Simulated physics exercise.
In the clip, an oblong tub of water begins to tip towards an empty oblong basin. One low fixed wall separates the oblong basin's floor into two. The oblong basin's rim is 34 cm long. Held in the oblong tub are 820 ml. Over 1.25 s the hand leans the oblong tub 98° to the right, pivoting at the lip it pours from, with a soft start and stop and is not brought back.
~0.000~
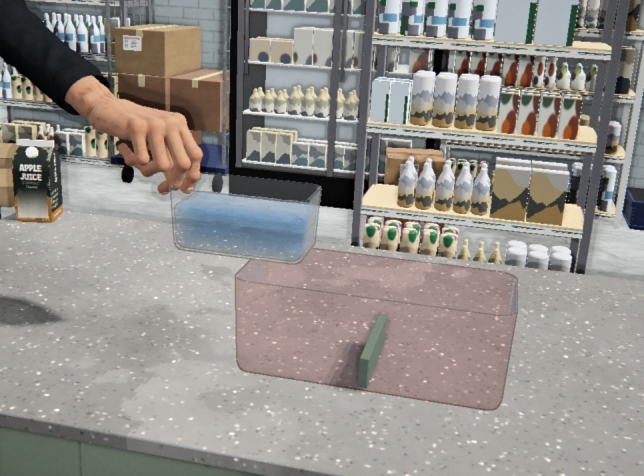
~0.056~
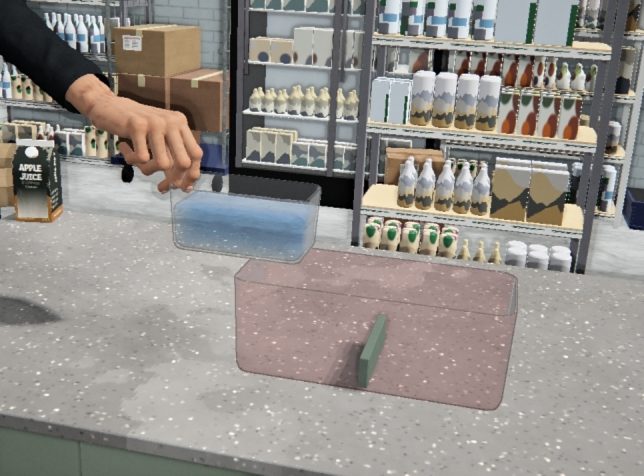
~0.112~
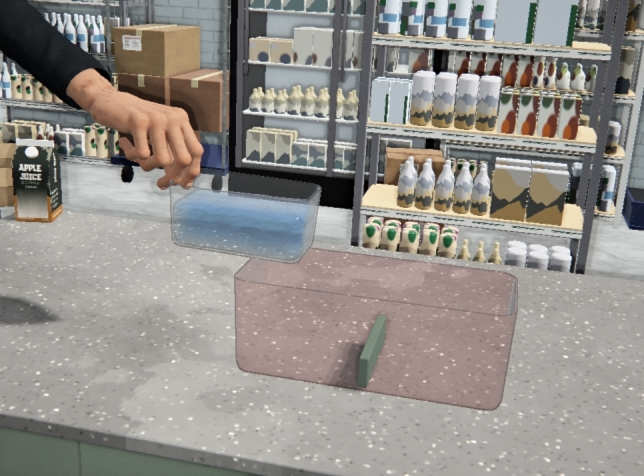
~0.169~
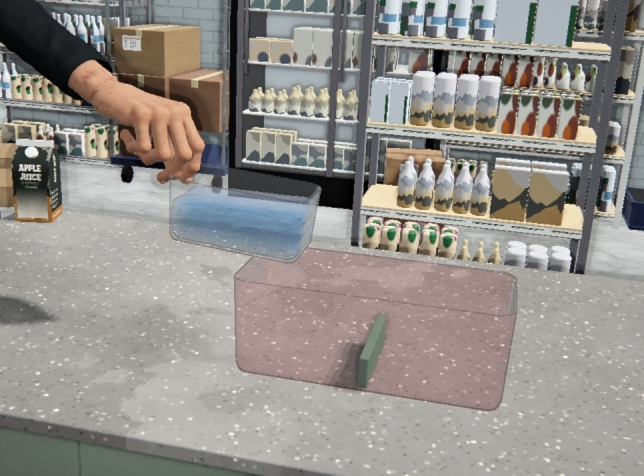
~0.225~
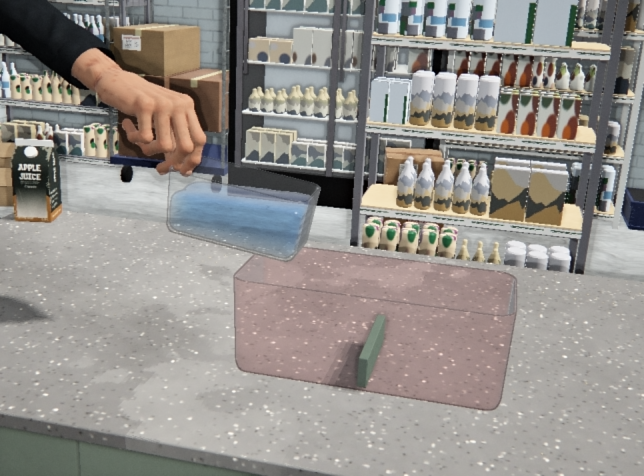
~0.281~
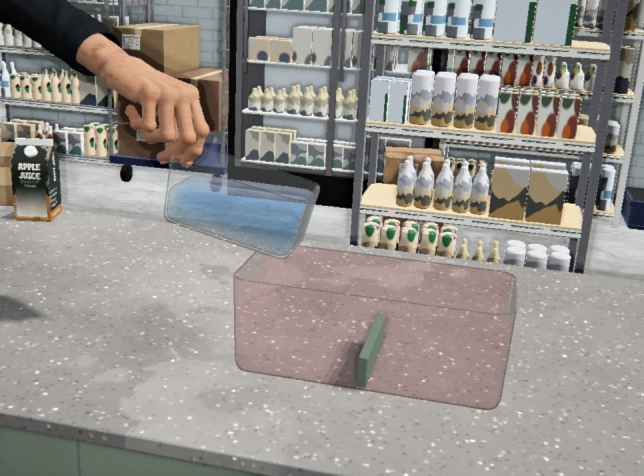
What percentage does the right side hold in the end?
About 72 per cent.
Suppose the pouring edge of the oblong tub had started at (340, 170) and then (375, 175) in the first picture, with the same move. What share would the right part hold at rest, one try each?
90 and 80 %.
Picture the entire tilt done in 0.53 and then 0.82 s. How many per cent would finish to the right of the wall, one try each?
It comes to 60 per cent, and then 70 per cent.
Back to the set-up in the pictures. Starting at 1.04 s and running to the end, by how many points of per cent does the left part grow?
I'd put it near 14 percent.
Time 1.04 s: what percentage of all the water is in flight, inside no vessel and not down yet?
Roughly 10 %.
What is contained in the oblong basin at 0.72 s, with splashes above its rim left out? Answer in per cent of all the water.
10 %, give or take.
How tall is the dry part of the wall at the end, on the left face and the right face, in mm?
Near 30 mm for the left and near 14 mm for the right.
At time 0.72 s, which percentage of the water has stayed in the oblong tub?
58 %.
Then, 0.72 s in, the tilt is 61° and 59 per cent is still to pour, 9 is left of the wall and 1 right of it.
Then, 1.04 s in, the tilt is 92° and 13 per cent is still to pour, 12 is left of the wall and 65 right of it.
Then, 1.38 s in, the tilt is 98° and 1 per cent is still to pour, 24 is left of the wall and 72 right of it.
Then, 1.75 s in, the tilt is 98° and 0 per cent is still to pour, 27 is left of the wall and 72 right of it.
Finally, 27 per cent lies left of the wall, 72 right of it and 1 outside.
